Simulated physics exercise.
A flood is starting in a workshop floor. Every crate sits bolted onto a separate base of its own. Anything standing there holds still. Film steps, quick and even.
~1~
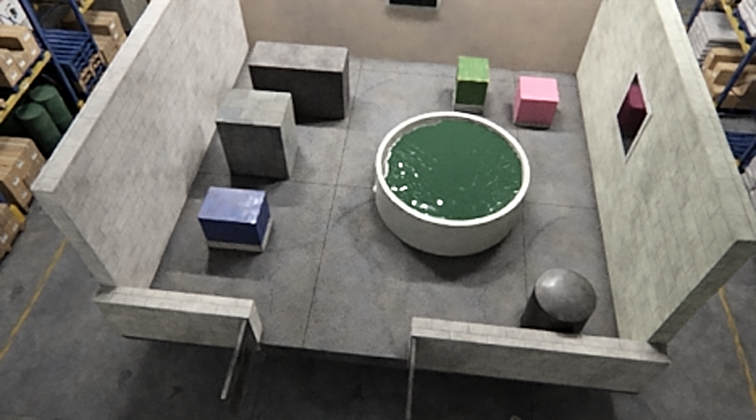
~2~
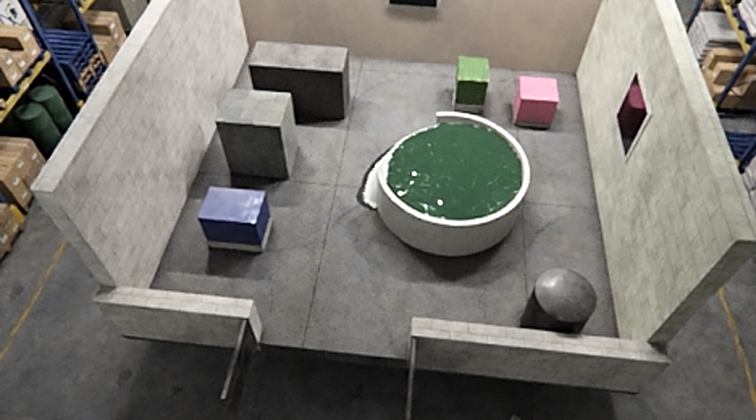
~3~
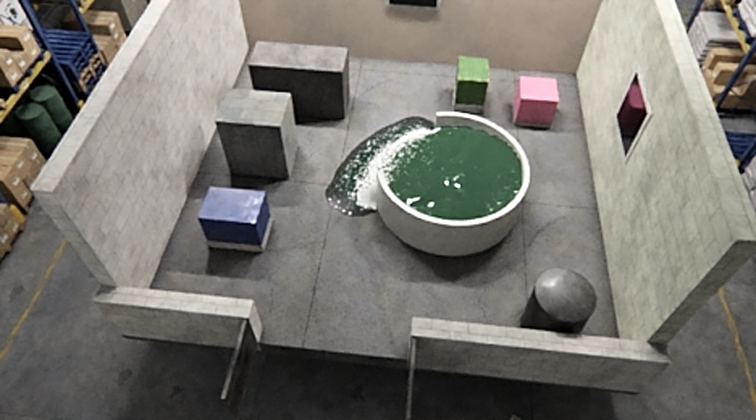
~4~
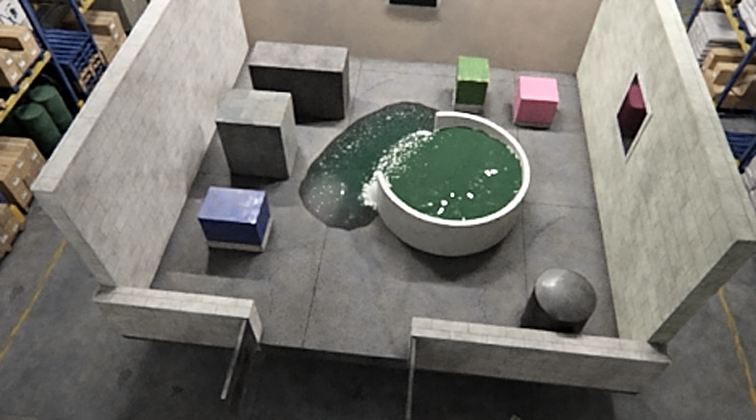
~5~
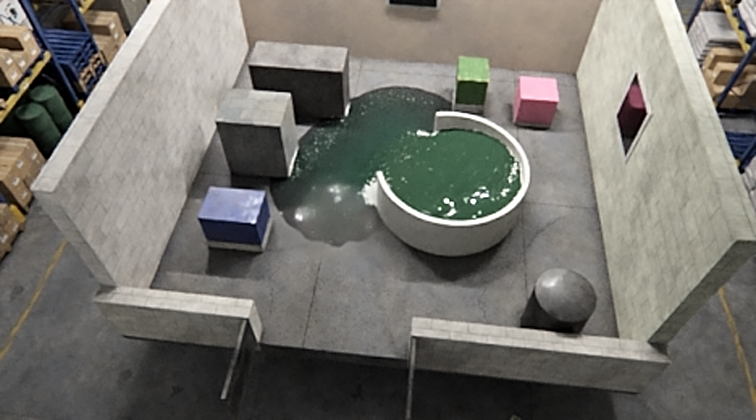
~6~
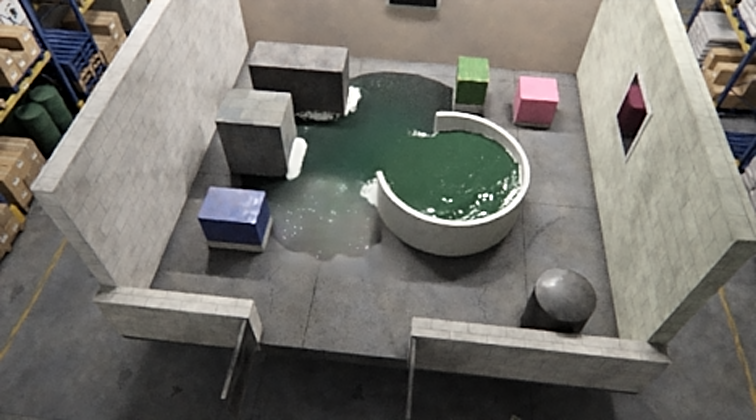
At first, a round white tank of green liquid stands whole and still on a grey walled floor among several blocks. Then its left side opens and foamy liquid pours out, spreading leftward in a dark green pool that reaches the grey blocks and widens toward the back wall and the front.
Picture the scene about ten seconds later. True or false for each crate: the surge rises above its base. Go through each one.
Pink crate: True; green crate: False; blue crate: True.
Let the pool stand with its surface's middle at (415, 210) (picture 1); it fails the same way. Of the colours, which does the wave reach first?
That is the one in blue.
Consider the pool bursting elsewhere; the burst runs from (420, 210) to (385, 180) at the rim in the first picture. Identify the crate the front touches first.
It's the blue one.
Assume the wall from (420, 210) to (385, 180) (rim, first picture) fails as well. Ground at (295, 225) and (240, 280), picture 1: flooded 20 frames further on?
Going point by point, the first is waterlogged and the second is waterlogged.
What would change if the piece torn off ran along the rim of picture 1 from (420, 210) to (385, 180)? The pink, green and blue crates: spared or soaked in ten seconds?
Pink stays untouched, green stays untouched, blue gets drenched.
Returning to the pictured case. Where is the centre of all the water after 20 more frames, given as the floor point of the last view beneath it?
(336, 145).
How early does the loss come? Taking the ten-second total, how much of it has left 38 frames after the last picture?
Around 55 per cent.
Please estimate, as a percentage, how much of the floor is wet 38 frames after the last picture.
Roughly 85 %.
A moment on, water covers 35 % of the floor; the pink crate water round its plinth, the green crate water round its plinth, the blue crate water round its plinth.
Next, water covers 45 % of the floor; the pink crate water round its plinth, the green crate water round its plinth, the blue crate water round its plinth.
Then, water covers 65 % of the floor; the pink crate water round its plinth, the green crate water round its plinth, the blue crate water round its plinth.
Later, water covers 85 % of the floor; the pink crate water round its plinth, the green crate water round its plinth, the blue crate water round its plinth.
In the end, water covers 100 % of the floor; the pink crate was topped, the green crate stayed above the water, the blue crate was topped.
